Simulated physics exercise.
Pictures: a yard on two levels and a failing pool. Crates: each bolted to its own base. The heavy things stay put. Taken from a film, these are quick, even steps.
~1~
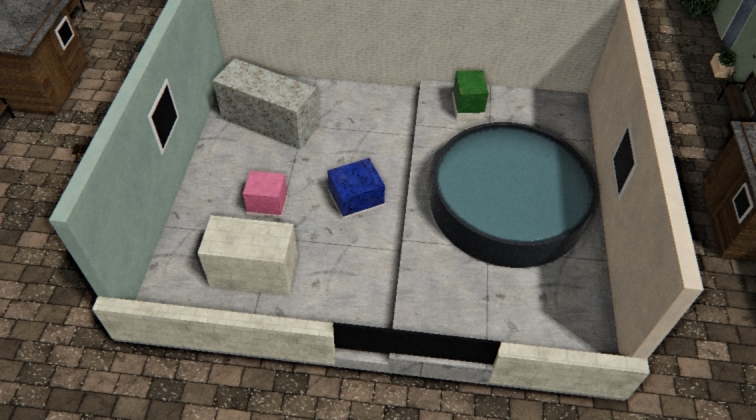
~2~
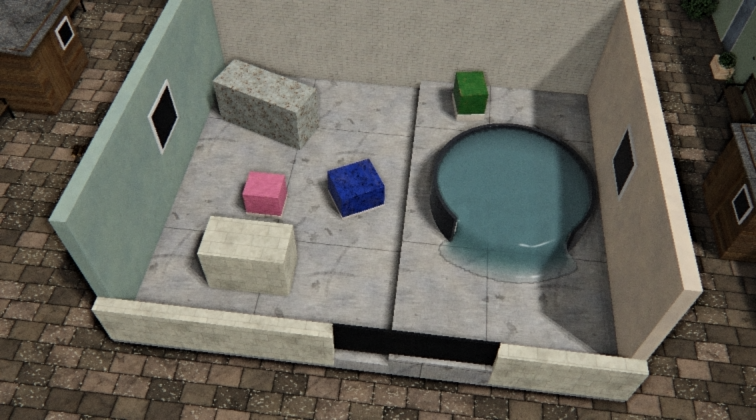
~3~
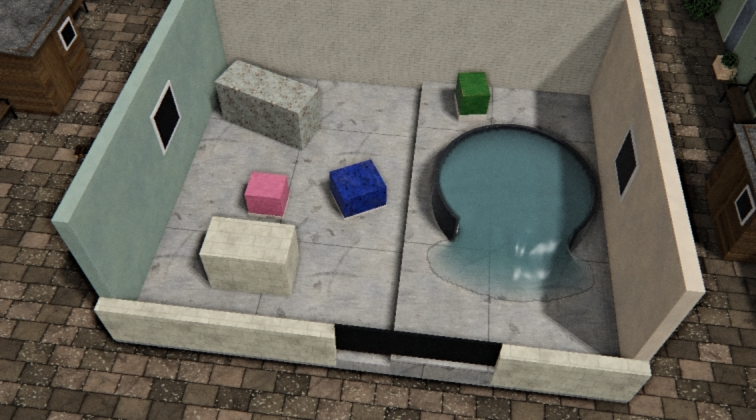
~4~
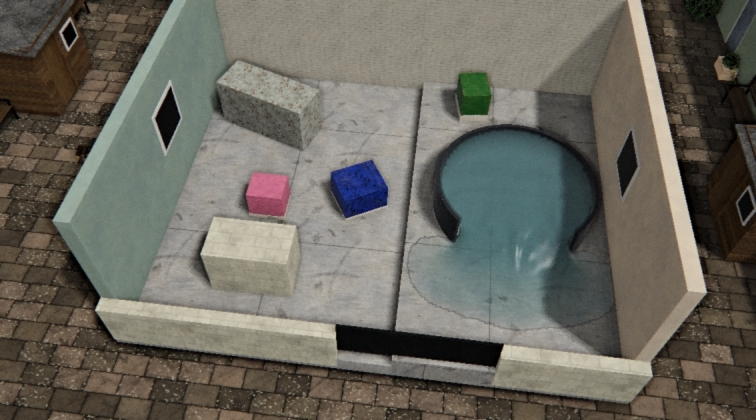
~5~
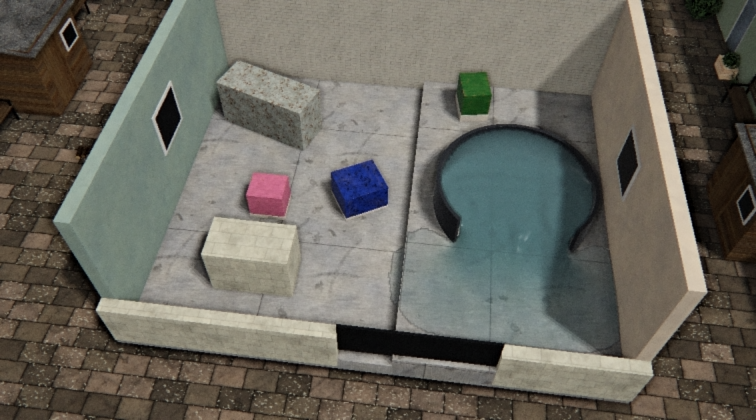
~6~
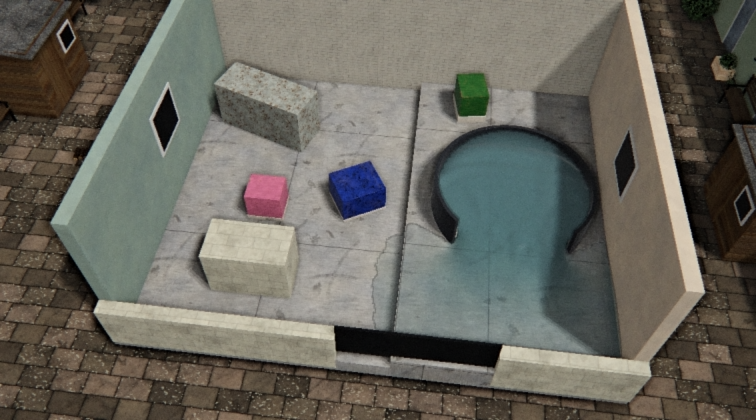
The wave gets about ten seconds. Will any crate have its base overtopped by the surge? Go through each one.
Each in turn: The blue crate is overtopped, the green crate is spared, the pink crate is overtopped.
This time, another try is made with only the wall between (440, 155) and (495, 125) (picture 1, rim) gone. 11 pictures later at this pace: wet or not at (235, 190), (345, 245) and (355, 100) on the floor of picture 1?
Spot one: Spared by the leak. Spot two: Spared by the leak. Spot three: Reached by the flood.
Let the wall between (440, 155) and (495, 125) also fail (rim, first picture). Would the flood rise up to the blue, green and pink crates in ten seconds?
Here goes: Blue crate - hit; green crate - hit; pink crate - hit.
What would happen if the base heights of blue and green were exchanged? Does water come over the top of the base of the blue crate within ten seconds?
The blue crate stays dry.
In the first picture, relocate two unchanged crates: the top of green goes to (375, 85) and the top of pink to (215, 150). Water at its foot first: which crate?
The blue one is first.
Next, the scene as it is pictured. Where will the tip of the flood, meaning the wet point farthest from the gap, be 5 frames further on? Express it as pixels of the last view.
Around (283, 342).
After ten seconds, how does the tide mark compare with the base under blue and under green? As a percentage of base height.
290 and 70 per cent, roughly.
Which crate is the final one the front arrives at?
Answer: The one in green.
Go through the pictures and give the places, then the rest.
The round pool at (513, 182) is whole and still, in the first picture.
Water pours out at (510, 259) and has run to (445, 245), in the second picture.
The front is at (434, 250), out from the gap at (512, 260), in the third picture.
Water pours out at (512, 262) and has run to (611, 295), in the fourth picture.
Water pours out at (513, 262) and has run to (620, 335), in the fifth picture.
The front is at a hidden place, out from the gap at (511, 263), in the sixth picture.
A moment on, water covers 25 % of the floor; the blue crate not reached, the green crate not reached, the pink crate not reached.
Next, water covers 25 % of the floor; the blue crate not reached, the green crate not reached, the pink crate not reached.
Then, water covers 40 % of the floor; the blue crate water round its plinth, the green crate not reached, the pink crate water round its plinth.
Later, water covers 75 % of the floor; the blue crate water round its plinth, the green crate water round its plinth, the pink crate water round its plinth.
In the end, water covers 95 % of the floor; the blue crate was topped, the green crate stayed above the water, the pink crate was topped.
